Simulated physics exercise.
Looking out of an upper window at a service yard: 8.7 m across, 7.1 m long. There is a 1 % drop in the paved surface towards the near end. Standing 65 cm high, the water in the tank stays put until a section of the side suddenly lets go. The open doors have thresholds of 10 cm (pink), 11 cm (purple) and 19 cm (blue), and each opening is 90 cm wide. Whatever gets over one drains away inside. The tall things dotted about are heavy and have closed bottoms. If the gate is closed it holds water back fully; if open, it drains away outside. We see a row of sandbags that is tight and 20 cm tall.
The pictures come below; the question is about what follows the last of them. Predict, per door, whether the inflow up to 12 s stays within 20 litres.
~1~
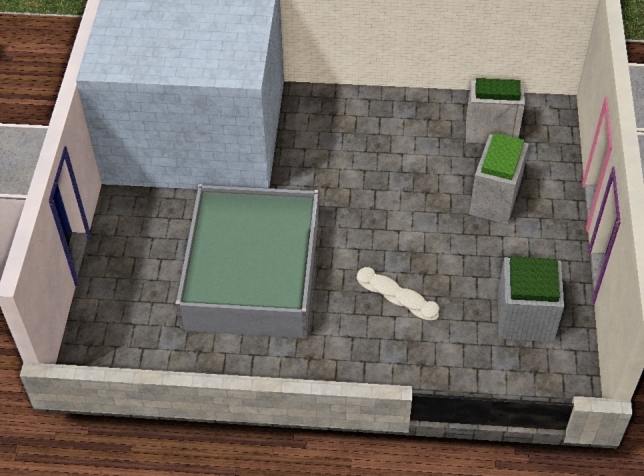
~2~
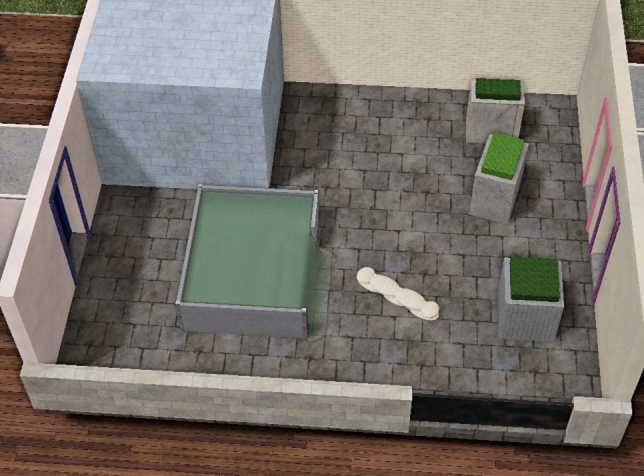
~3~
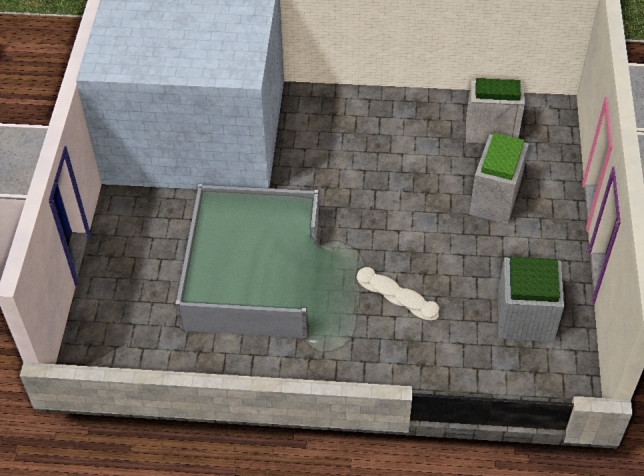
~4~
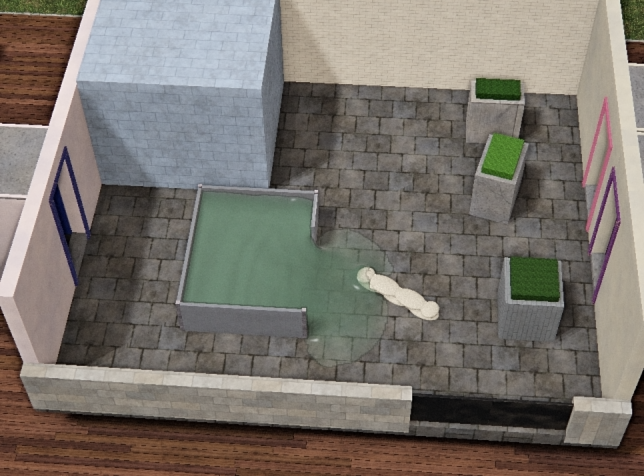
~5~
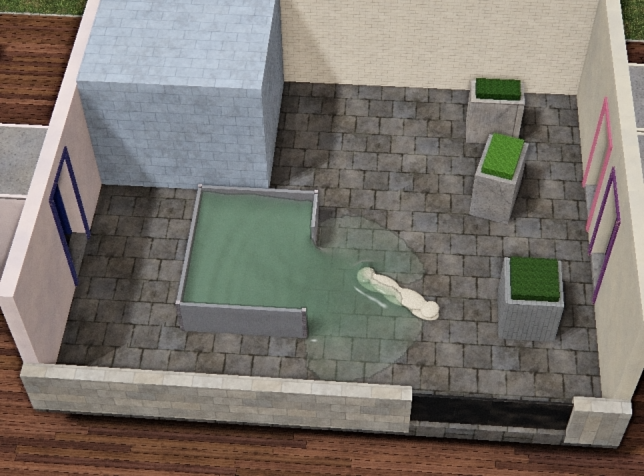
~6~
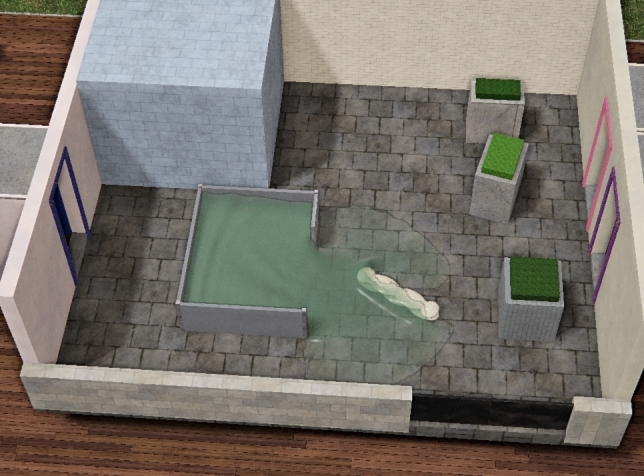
Pink door - yes, it stays within; purple door - no, it exceeds it; blue door - yes, it stays within.
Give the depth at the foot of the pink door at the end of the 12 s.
Around 7.5 cm deep.
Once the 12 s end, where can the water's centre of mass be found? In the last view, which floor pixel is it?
About (377, 249).
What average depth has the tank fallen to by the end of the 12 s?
I'd put the mean depth near 5 centimetres.
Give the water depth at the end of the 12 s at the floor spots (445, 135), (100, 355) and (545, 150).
Depths in turn: Roughly 3, 8 and 6 centimetres.
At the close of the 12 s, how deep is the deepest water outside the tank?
Roughly 12 cm.
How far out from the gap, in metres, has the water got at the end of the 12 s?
Distance: Approx. 6.8 m.
A moment later water covers 30 % of the floor and is deepest (38 cm) near (354, 285); pink door not reached, purple door not reached, blue door not reached.
Soon after water covers 40 % of the floor and is deepest (50 cm) near (602, 423); pink door 4 cm at the sill, 0 L in, purple door 4 cm at the sill, 0 L in, blue door not reached.
Next water covers 50 % of the floor and is deepest (36 cm) near (602, 423); pink door 6 cm at the sill, 0 L in, purple door 19 cm at the sill, 17 L in, blue door not reached.
Later on water covers 75 % of the floor and is deepest (20 cm) near (439, 316); pink door 4 cm at the sill, 3 L in, purple door 9 cm at the sill, 43 L in, blue door not reached.
At the end water covers 95 % of the floor and is deepest (12 cm) near (51, 389); pink door 7 cm at the sill, 4 L in, purple door 8 cm at the sill, 43 L in, blue door 4 cm at the sill, 0 L in.
